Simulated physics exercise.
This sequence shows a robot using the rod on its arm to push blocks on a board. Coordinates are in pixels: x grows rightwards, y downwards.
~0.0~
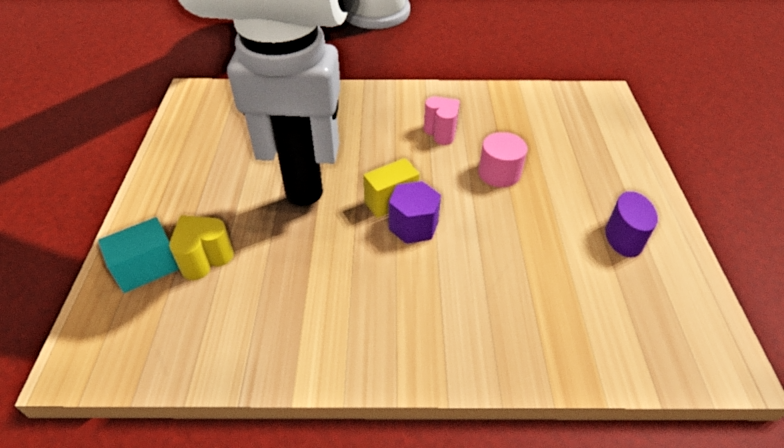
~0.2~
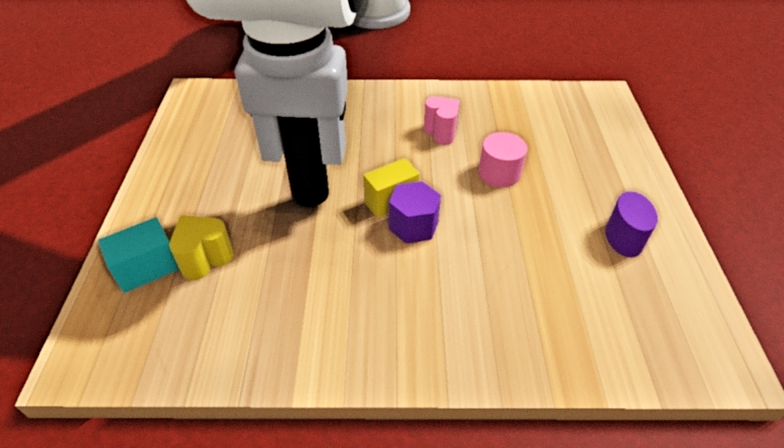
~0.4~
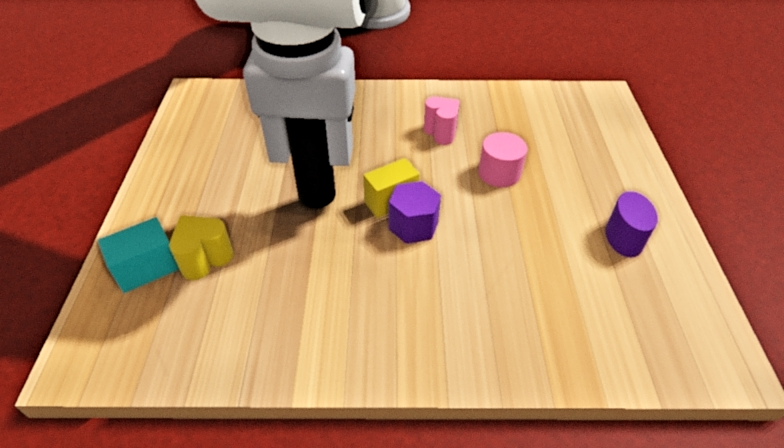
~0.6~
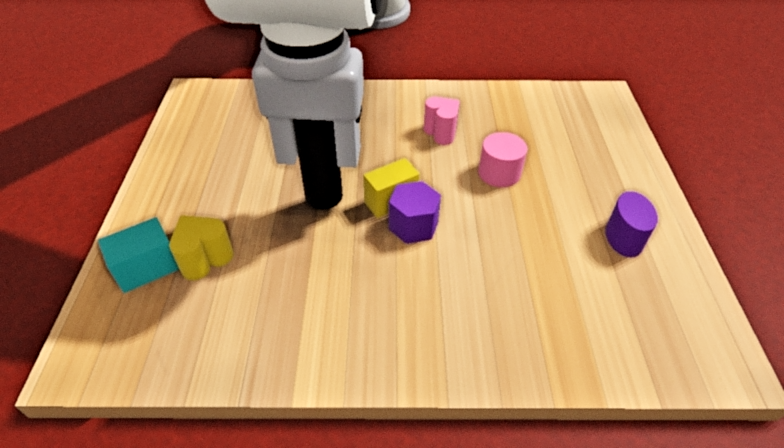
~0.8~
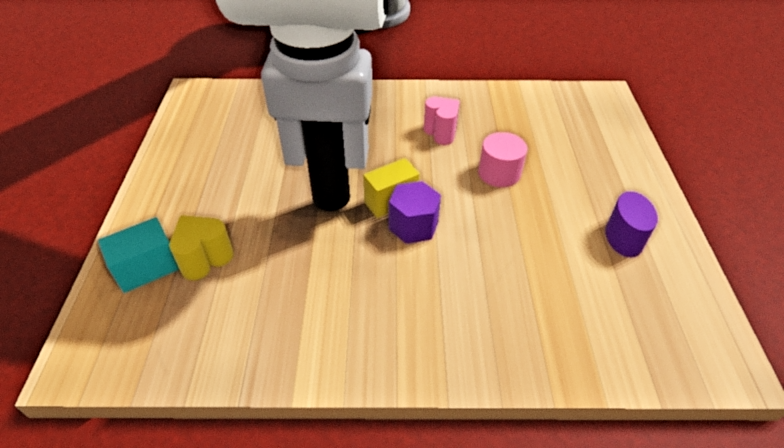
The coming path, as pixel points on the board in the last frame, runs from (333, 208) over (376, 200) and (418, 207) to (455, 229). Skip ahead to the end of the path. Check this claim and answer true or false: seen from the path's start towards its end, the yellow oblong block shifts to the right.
Answer: False.
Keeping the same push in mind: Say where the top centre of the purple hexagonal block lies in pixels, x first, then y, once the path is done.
In the picture, that point is around (453, 236).
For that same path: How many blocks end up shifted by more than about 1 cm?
It should be two.
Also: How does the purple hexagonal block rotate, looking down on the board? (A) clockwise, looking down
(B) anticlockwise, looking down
A
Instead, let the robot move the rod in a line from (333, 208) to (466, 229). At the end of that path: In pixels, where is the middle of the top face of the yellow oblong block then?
Put as a pixel place, it's (433, 164).
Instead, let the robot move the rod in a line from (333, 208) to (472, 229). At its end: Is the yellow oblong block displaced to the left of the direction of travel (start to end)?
I'd say yes.
The first path, step by step. One third of the way, rod at (376, 190); yellow oblong block at (422, 170), turned 15° clockwise; purple hexagonal block at (424, 200), turned 25° clockwise.
Two thirds of the way, rod at (419, 198); yellow oblong block at (464, 172); purple hexagonal block at (434, 210), turned 50° clockwise.
At the end, rod at (456, 220); yellow oblong block at (477, 173), turned 15° anticlockwise; purple hexagonal block at (453, 236), turned 95° clockwise; pink circle in place.
